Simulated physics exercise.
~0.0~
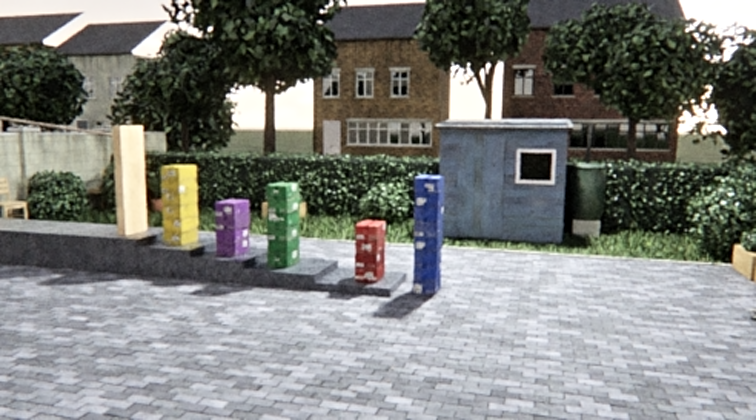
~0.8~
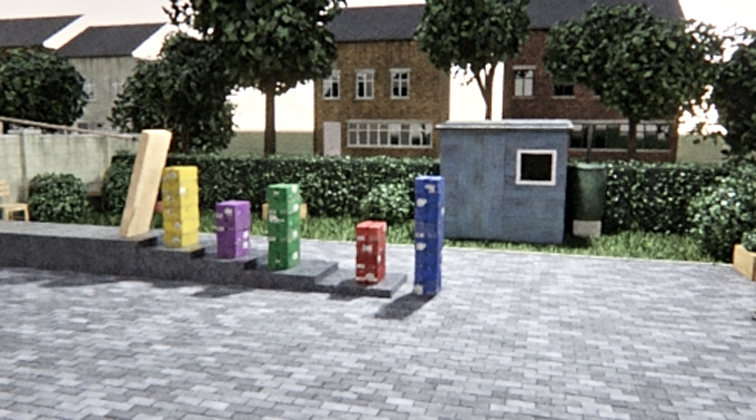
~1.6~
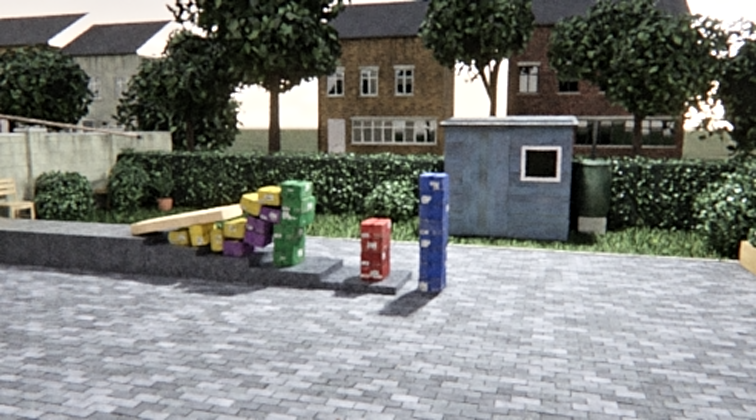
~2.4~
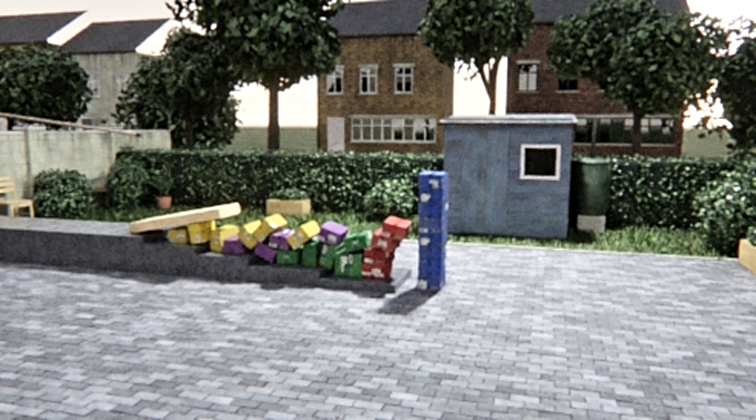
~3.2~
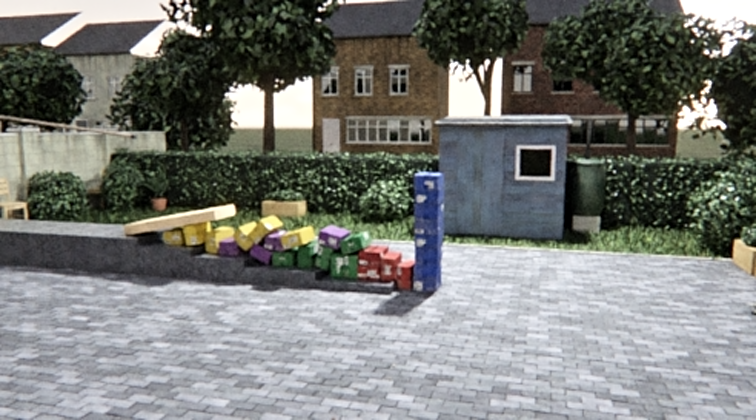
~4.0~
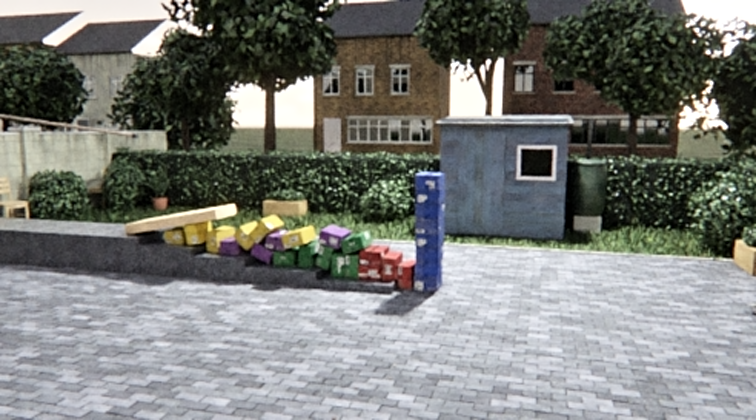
A paved yard with a hedge, trees, brick houses and a blue shed behind is seen from a slightly raised, gently swaying viewpoint. On low dark steps descending to the right stand an upright pale board, then yellow, purple, green and red stacks of parcels, with a tall blue stack at the end. The board tips right into the yellow stack, which collapses against the purple and green ones. Those spill onward down the steps and knock over the red stack. The red parcels slump beside the blue stack, which stays standing while the board rests on the heap's left end.
